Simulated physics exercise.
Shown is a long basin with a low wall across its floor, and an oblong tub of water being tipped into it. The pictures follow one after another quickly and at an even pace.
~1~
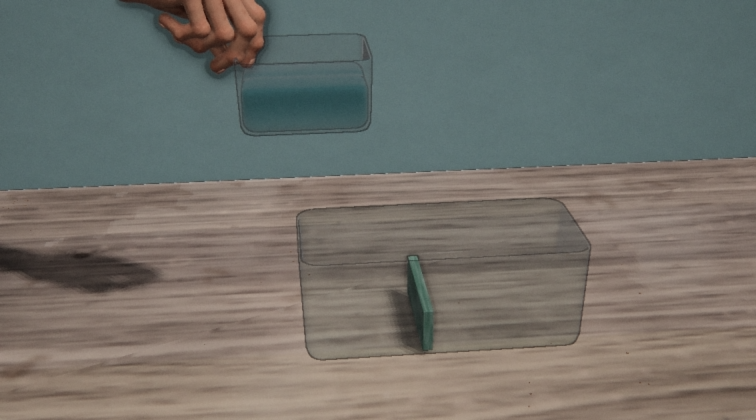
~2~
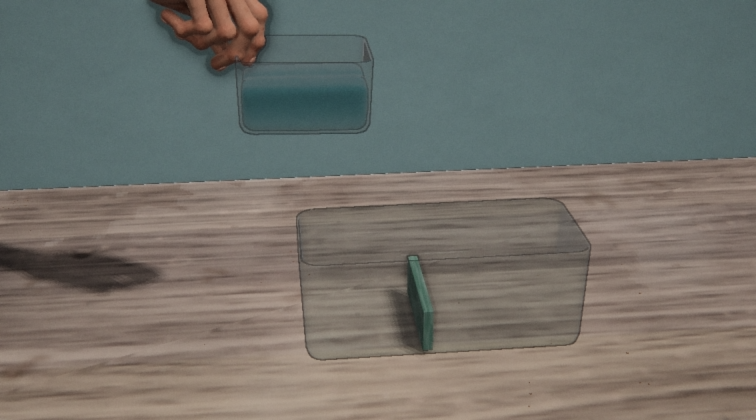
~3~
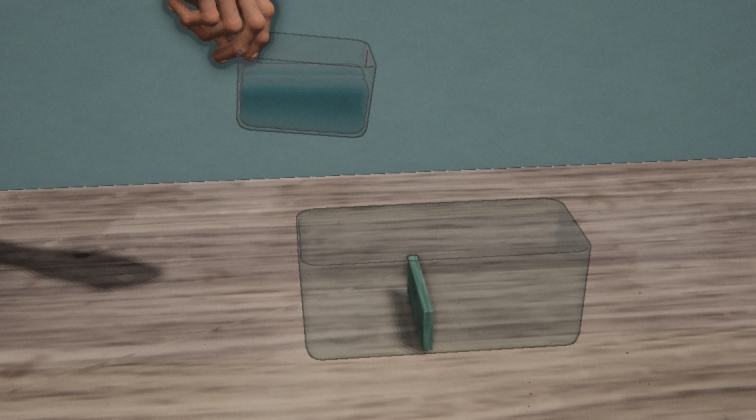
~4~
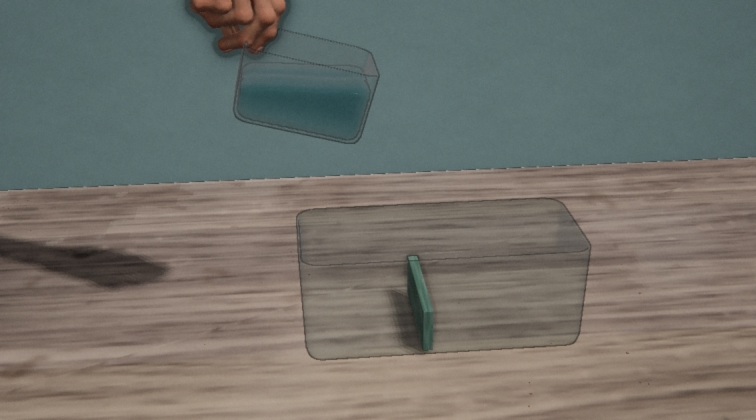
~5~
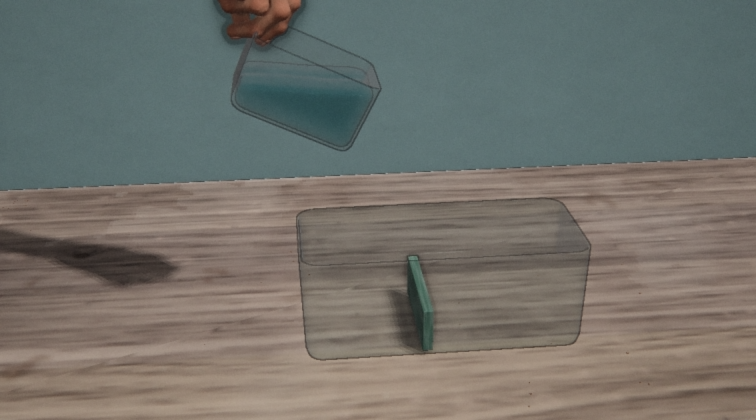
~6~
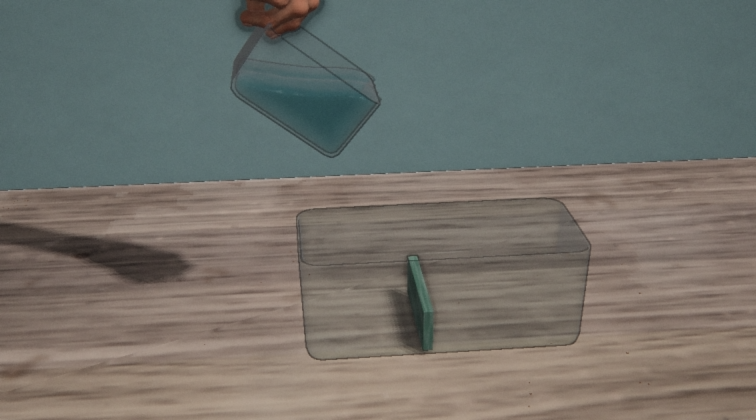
At first, a hand holds a clear oblong tub of blue water level above a long, see-through basin with a low green wall across its floor. The hand then moves right as the tub leans further and further to the right, its water gathering toward the lowered right side, while the basin stays still.
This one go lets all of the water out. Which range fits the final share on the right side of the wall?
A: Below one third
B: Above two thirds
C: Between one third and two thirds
Between one third and two thirds.
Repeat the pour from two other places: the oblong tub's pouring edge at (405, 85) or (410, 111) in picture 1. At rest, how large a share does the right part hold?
Estimate, in order: 85 and 85 per cent.
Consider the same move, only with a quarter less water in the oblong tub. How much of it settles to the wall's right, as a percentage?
Roughly 40 %.
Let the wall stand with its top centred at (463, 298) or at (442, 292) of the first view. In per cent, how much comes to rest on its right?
The first position gives around 15 percent, the second around 20 percent.
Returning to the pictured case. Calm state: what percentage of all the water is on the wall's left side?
Some 40 parts in a hundred.
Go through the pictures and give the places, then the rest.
In the first frame, it leans 0°; its right rim is at (368, 48); the water meets the walls at (241, 78) and (365, 73); the long basin's rim runs from (299, 238) to (576, 225); the wall's top is at (420, 284).
In the second frame, it leans 2°; its right rim is at (369, 50); the water meets the walls at (241, 78) and (366, 74).
In the third frame, it leans 7°; its right rim is at (371, 56); the water meets the walls at (242, 76) and (366, 75).
In the fourth frame, it leans 15°; its right rim is at (374, 66); the water meets the walls at (240, 75) and (368, 77).
In the fifth frame, it leans 26°; its right rim is at (376, 78); the water meets the walls at (239, 73) and (371, 79).
In the sixth frame, it leans 38°; its right rim is at (375, 93); the water meets the walls at (236, 68) and (373, 81); 1 per cent is over the edge.
A moment on, the oblong tub is tipped on its side and 30 per cent is still to pour, 2 is left of the wall and 15 right of it.
Next, the oblong tub is tipped on its side and 12 per cent is still to pour, 22 is left of the wall and 58 right of it.
Then the oblong tub is tipped on its side and 3 per cent is still to pour, 35 is left of the wall and 56 right of it.
Later the oblong tub is tipped on its side and 1 per cent is still to pour, 40 is left of the wall and 56 right of it.
Finally, 42 per cent lies left of the wall, 56 right of it and 1 outside.
